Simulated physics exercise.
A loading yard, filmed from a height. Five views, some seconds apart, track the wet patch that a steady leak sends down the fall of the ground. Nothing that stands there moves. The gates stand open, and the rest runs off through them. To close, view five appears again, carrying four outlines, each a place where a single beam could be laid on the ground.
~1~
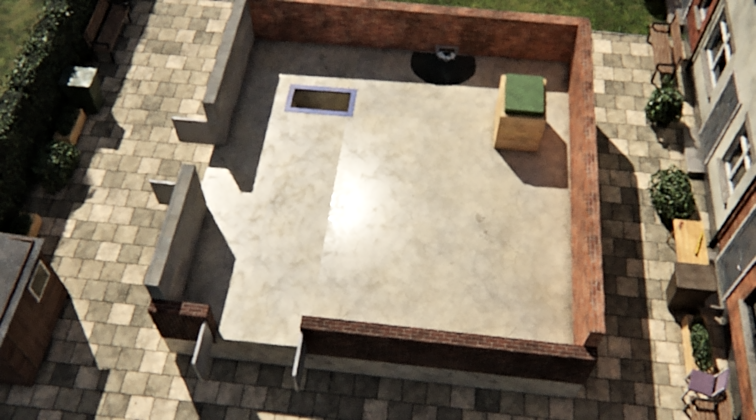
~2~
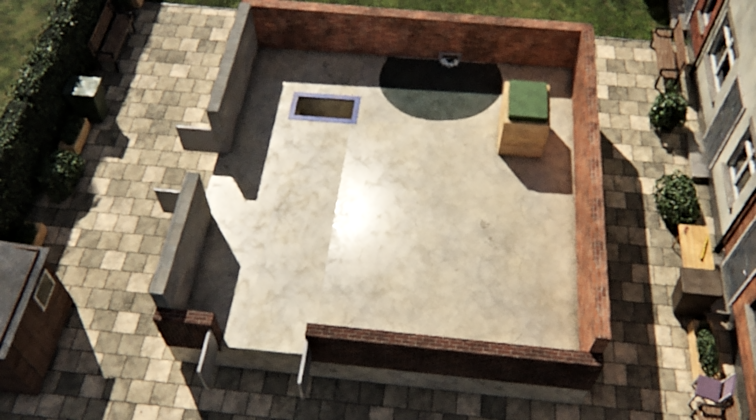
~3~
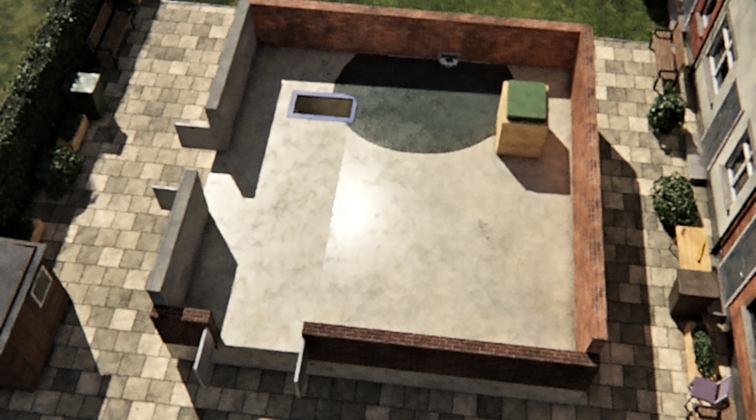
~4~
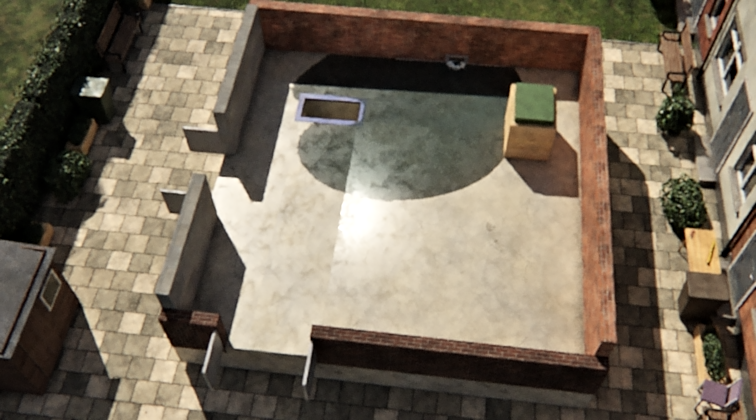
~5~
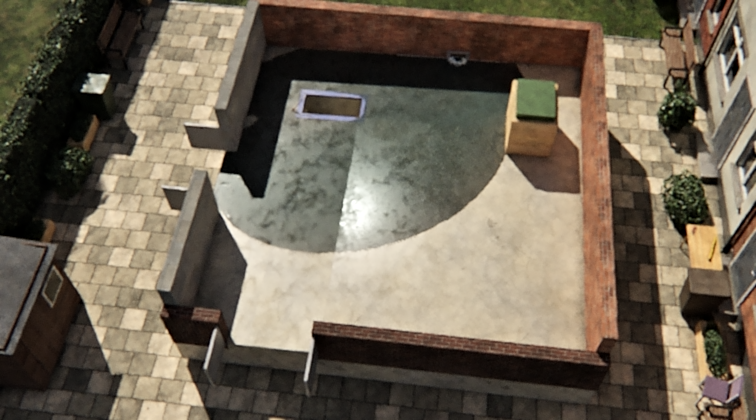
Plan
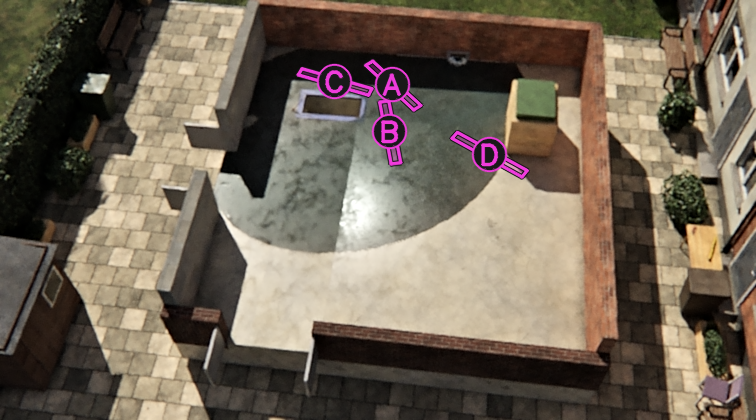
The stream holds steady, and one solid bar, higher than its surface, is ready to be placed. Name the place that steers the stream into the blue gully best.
D beats the others.
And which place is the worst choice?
That would be A.
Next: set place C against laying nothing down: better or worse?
It is worse.
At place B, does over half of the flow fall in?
No, it does not.
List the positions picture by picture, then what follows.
The first frame shows outfall at (447, 50); blue gully at (321, 100); open gate at (261, 330); open gate at (216, 175); 2 % of the ground under water, visible out to (417, 72); blue gully still dry.
In the second frame, 8 % of the ground under water, visible out to (428, 117); blue gully still dry.
In the third frame, 17 % of the ground under water, visible out to (352, 123); blue gully still dry.
In the fourth frame, 28 % of the ground under water, visible out to (316, 171); blue gully taking water.
In the fifth frame, 46 % of the ground under water, visible out to (234, 217); blue gully taking water.
In magenta, A from (369, 63) to (417, 107); B from (384, 101) to (395, 163); C from (300, 71) to (370, 91); D from (454, 135) to (524, 173).
With A, about 4 % of the stream goes into the blue gully, about 95 % out by the gates.
With B, about 21 % of the stream goes into the blue gully, about 78 % out by the gates.
With C, about 20 % of the stream goes into the blue gully, about 80 % out by the gates.
With D, about 35 % of the stream goes into the blue gully, about 62 % out by the gates.
